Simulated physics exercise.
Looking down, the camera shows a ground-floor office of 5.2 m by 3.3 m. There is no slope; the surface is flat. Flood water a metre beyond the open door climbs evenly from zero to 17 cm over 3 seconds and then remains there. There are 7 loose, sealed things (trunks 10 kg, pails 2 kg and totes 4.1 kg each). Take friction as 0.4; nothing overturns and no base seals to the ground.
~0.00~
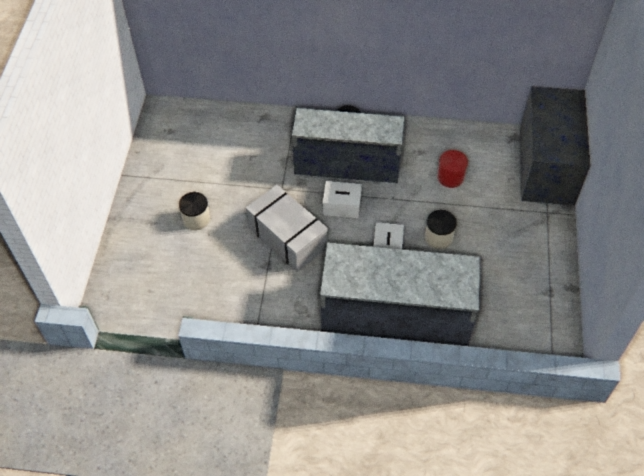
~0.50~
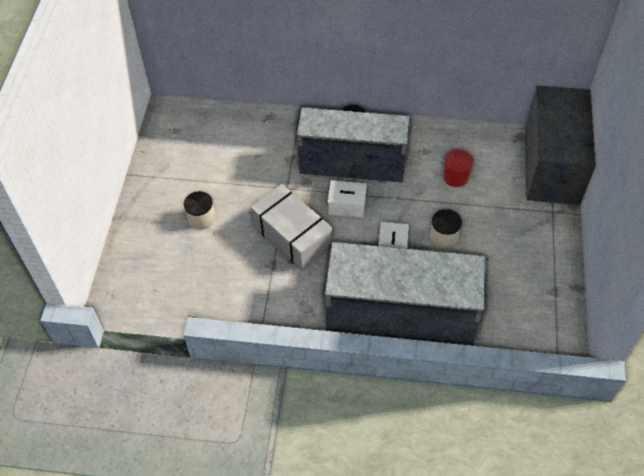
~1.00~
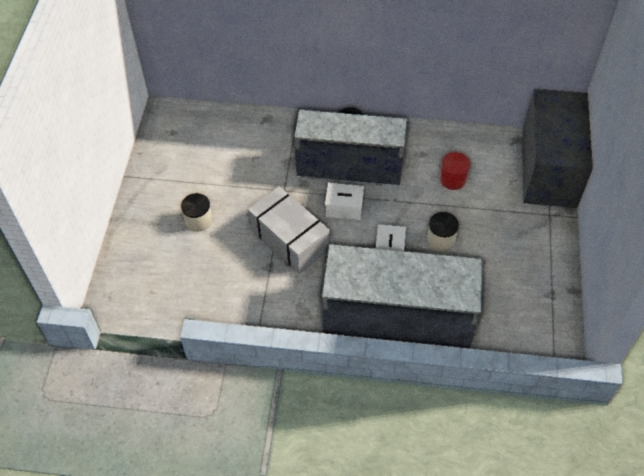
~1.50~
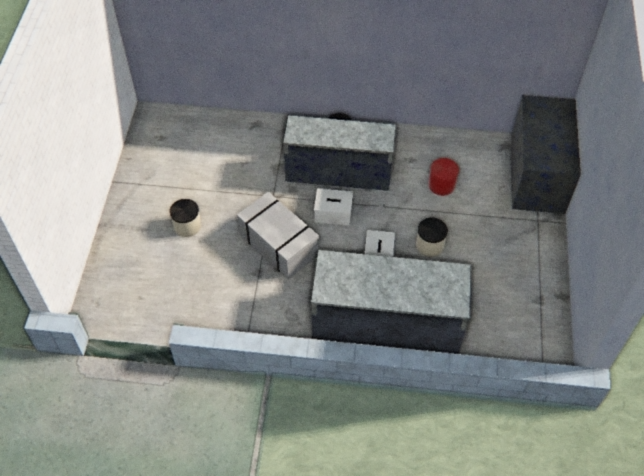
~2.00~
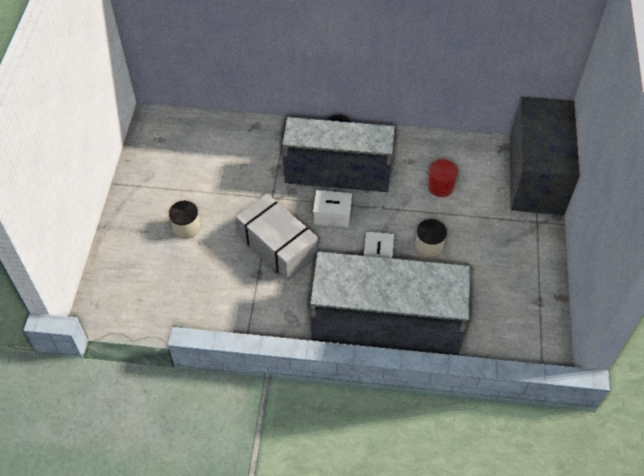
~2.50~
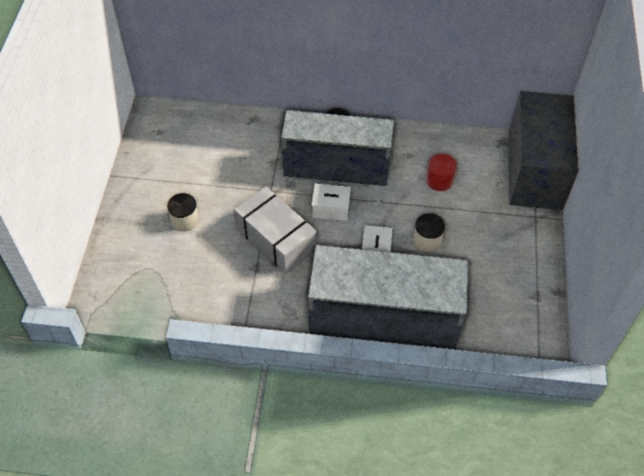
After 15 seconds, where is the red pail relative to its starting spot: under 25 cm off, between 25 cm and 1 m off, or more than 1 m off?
It's going to be taken off.
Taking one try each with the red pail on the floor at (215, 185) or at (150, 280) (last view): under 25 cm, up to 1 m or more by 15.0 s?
Going in order, it gets pushed a long way and then it gets pushed a long way.
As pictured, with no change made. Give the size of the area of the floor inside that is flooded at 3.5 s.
About 3.0 m2.
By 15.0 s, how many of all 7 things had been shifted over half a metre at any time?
7.
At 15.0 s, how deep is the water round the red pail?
9 cm or so.
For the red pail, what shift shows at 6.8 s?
Shift: About 0 cm.
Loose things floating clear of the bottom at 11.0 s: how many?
The count is 6.
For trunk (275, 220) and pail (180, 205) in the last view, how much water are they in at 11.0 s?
5 and 5 cm.
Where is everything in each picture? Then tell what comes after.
The first picture shows the red pail at (454, 161), on the bottom; 0.0 m2 under water; 0 of 7 have shifted.
The second picture shows the red pail at (459, 160), on the bottom; water covers 0.0 m2; 0 of 7 have shifted.
The third picture shows the red pail at (456, 163) rests on the ground; 0.0 m2 under water; 0 of 7 have shifted.
The fourth picture shows the red pail at (445, 169), on the bottom; water covers 0.0 m2; 0 of 7 have shifted.
The fifth picture shows the red pail at (444, 170) rests on the ground; 0.0 m2 under water; 0 of 7 have shifted.
The sixth picture shows the red pail at (443, 165), on the bottom; 0.5 m2 under water; 0 of 7 have shifted.
After 3.5 s the red pail is near (443, 165), 0.0 m from its start, aground; 0 afloat.
After 6.8 s the red pail is near (443, 165), 0.0 m from its start, aground; 1 afloat.
After 11.0 s the red pail is near (453, 218), 0.8 m from its start, afloat; 6 afloat.
After 15.0 s the red pail is near (498, 315), 2.0 m from its start, afloat; 7 afloat.
